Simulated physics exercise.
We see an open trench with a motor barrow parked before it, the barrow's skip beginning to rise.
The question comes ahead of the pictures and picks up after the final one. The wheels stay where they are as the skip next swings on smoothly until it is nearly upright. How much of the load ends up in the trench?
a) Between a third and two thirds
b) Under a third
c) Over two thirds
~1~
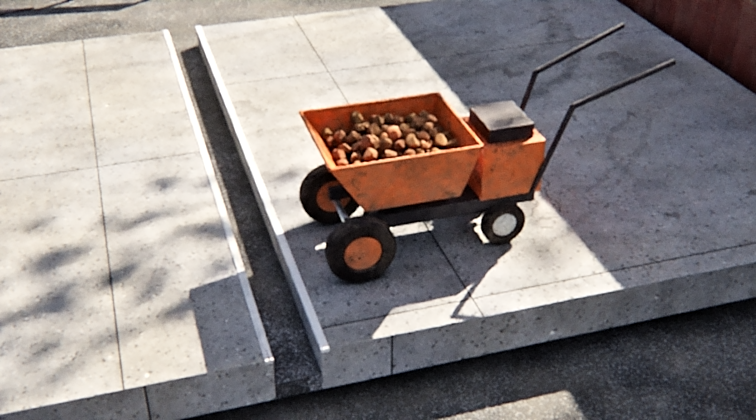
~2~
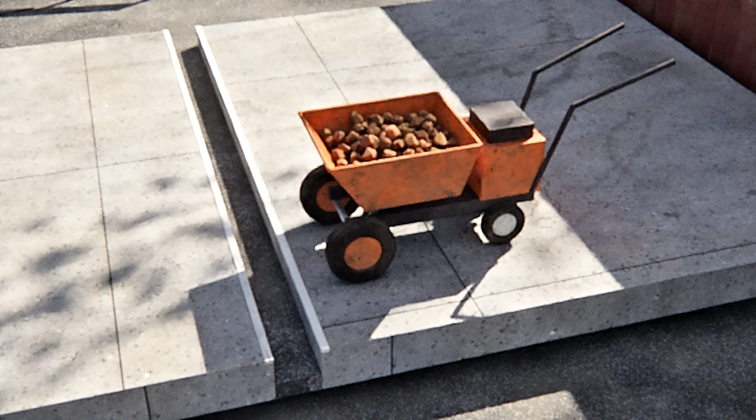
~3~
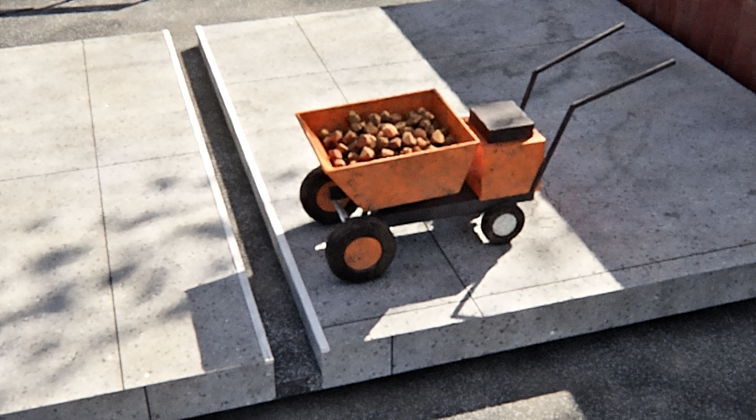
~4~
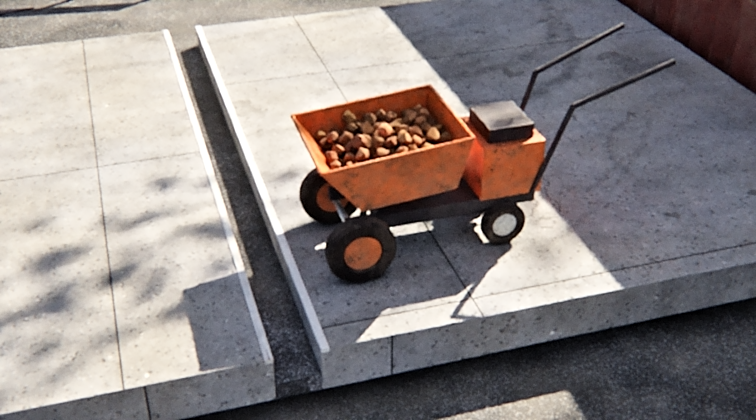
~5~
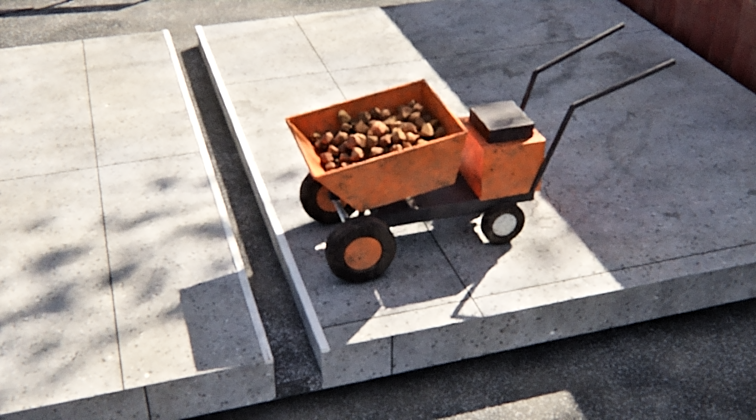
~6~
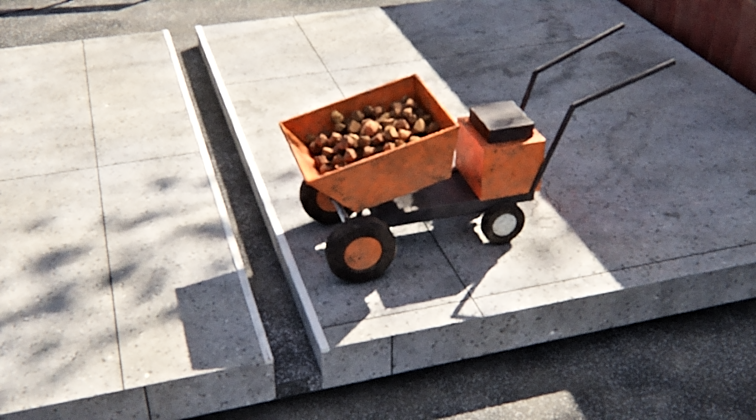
The answer is b.
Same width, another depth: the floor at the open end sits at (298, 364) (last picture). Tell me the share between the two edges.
Something close to 10 per cent.
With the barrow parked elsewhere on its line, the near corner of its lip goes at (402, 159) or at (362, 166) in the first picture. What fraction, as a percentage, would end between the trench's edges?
Roughly 60 percent the first time, roughly 70 percent the second.
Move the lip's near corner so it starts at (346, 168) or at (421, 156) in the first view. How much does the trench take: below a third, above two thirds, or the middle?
First: One to two thirds; second: In the middle band.
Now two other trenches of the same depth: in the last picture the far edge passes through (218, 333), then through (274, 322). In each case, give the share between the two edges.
I'd expect close to 80 in a hundred and then close to 0 in a hundred.
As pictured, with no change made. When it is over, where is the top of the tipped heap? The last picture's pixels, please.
In the last picture, the peak is close to (227, 247).
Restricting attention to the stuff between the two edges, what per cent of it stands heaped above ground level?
10 in a hundred.
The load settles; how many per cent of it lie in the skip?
15 per cent, roughly.
Soon, skip tipped steeply; all in the skip.
A while on, skip tipped steeply; nearly all in the skip; a stray few in or heaped over the trench; a stray few beyond it; a stray few falling.
Towards the end, skip tipped right over; about a third in the skip; a stray few in or heaped over the trench; about half beyond it; a stray few falling.
Finally, skip tipped right over; a small part in the skip; a small part in or heaped over the trench; most beyond it.
